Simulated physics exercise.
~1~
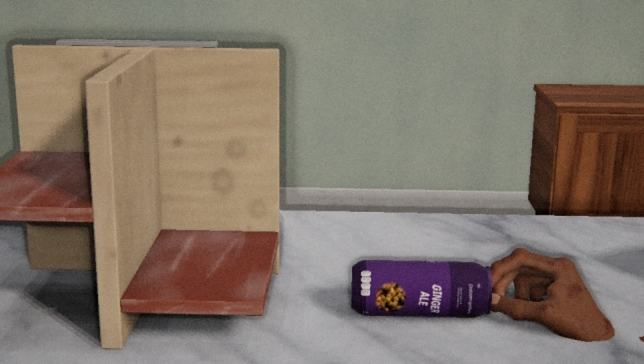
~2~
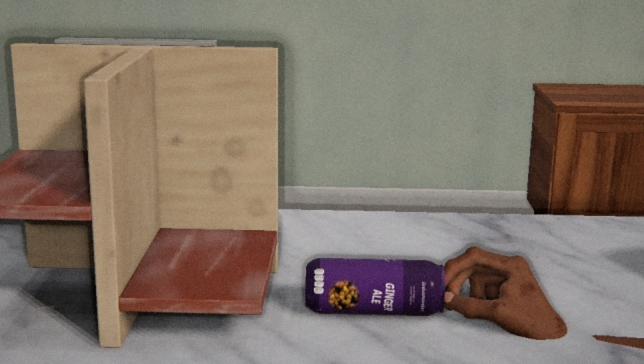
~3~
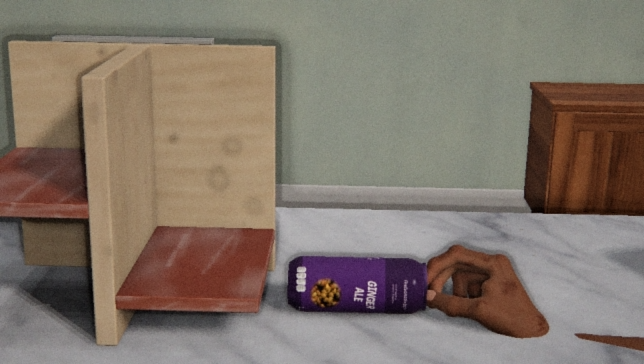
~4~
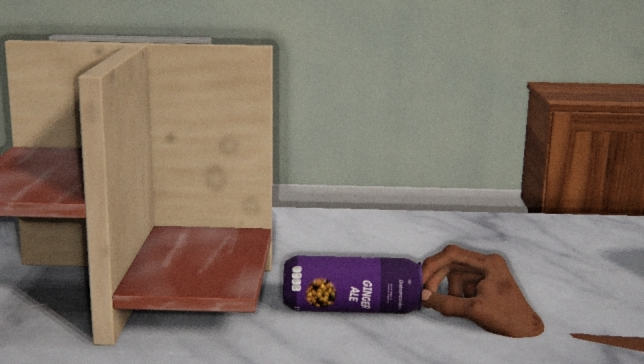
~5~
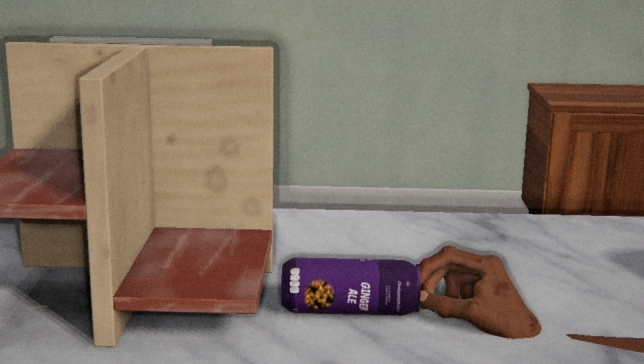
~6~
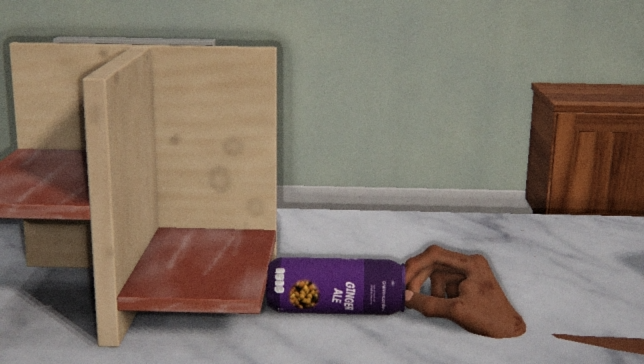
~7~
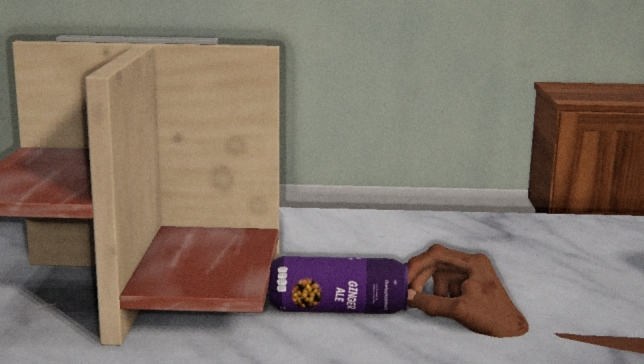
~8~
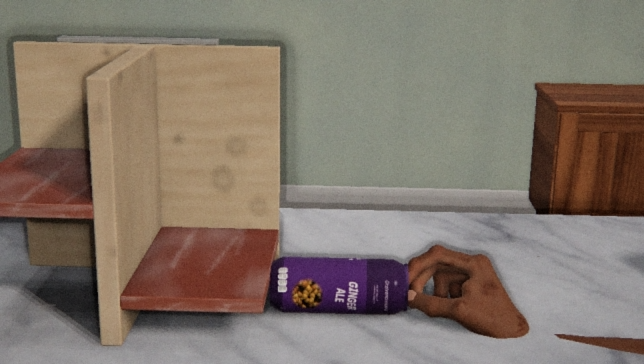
Purple ginger ale can lying on its side, pushed left across a marble surface by a hand, stopping against a red shelf's edge.
